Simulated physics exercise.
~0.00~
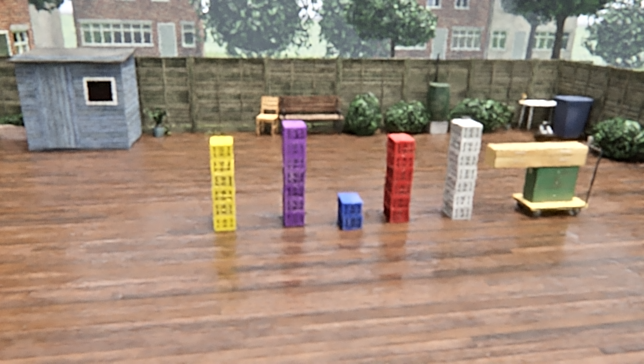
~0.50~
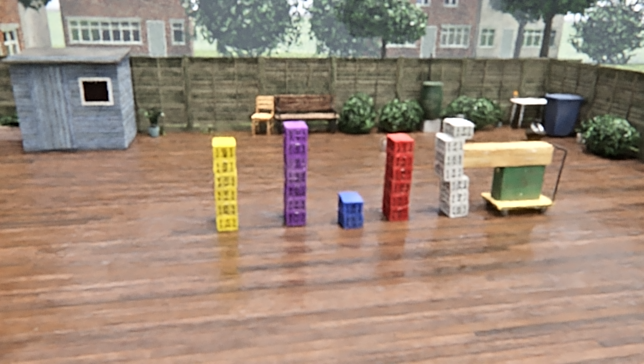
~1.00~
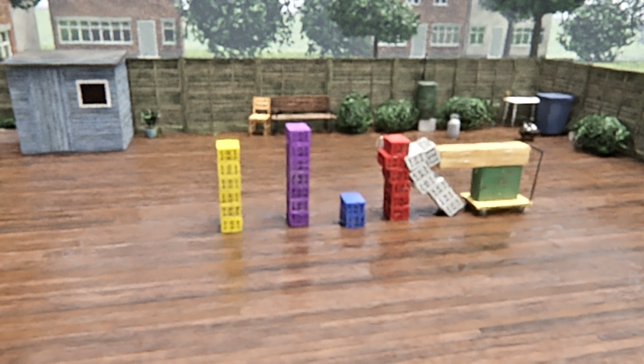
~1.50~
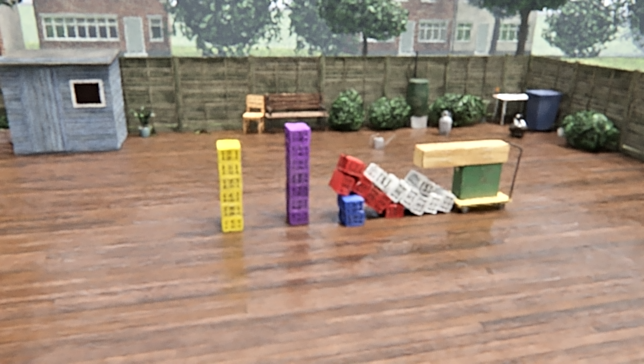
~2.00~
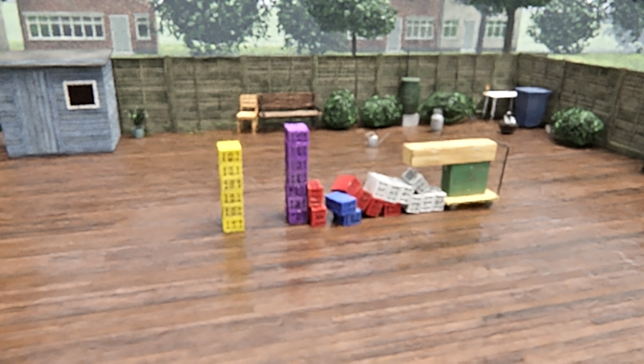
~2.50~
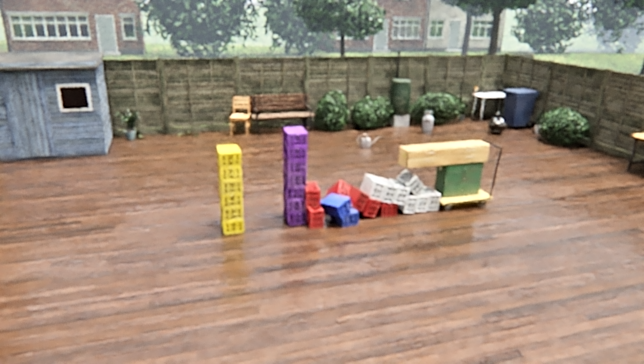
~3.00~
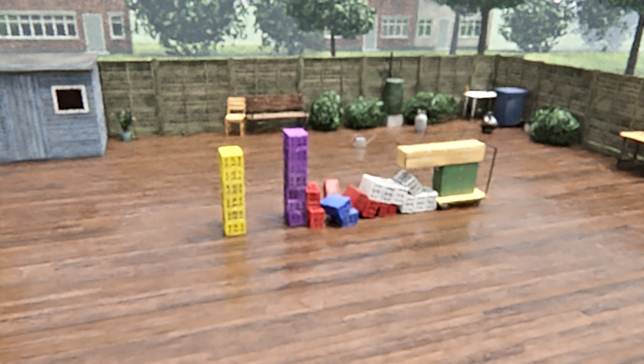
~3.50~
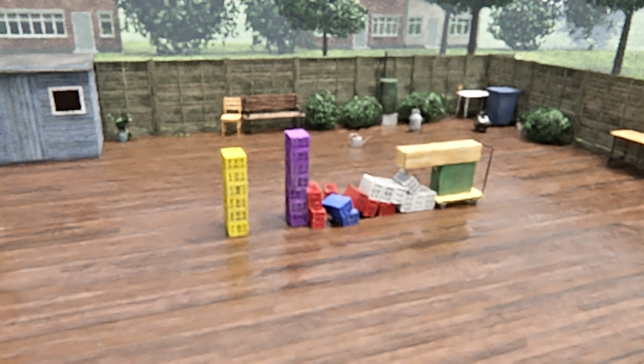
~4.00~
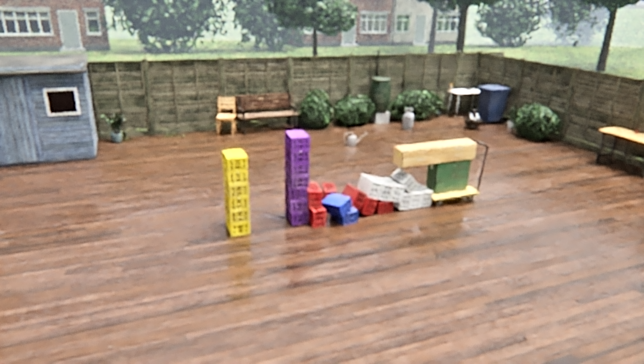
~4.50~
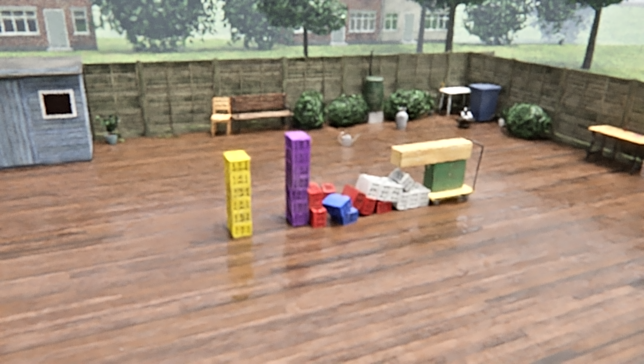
A wet wooden deck with a shed, bench, bushes and a fence behind it is seen from slightly above, the view drifting slowly sideways. Stacks of crates stand in a row, yellow, purple, a short blue one, red and pale from left to right, with a trolley carrying a long wooden case at the right. The trolley rolls left and the case pushes into the pale stack, which topples against the red one. The red stack falls left onto the blue crates, knocking them askew. The trolley stops beside the jumbled heap, while the purple and yellow stacks remain upright.
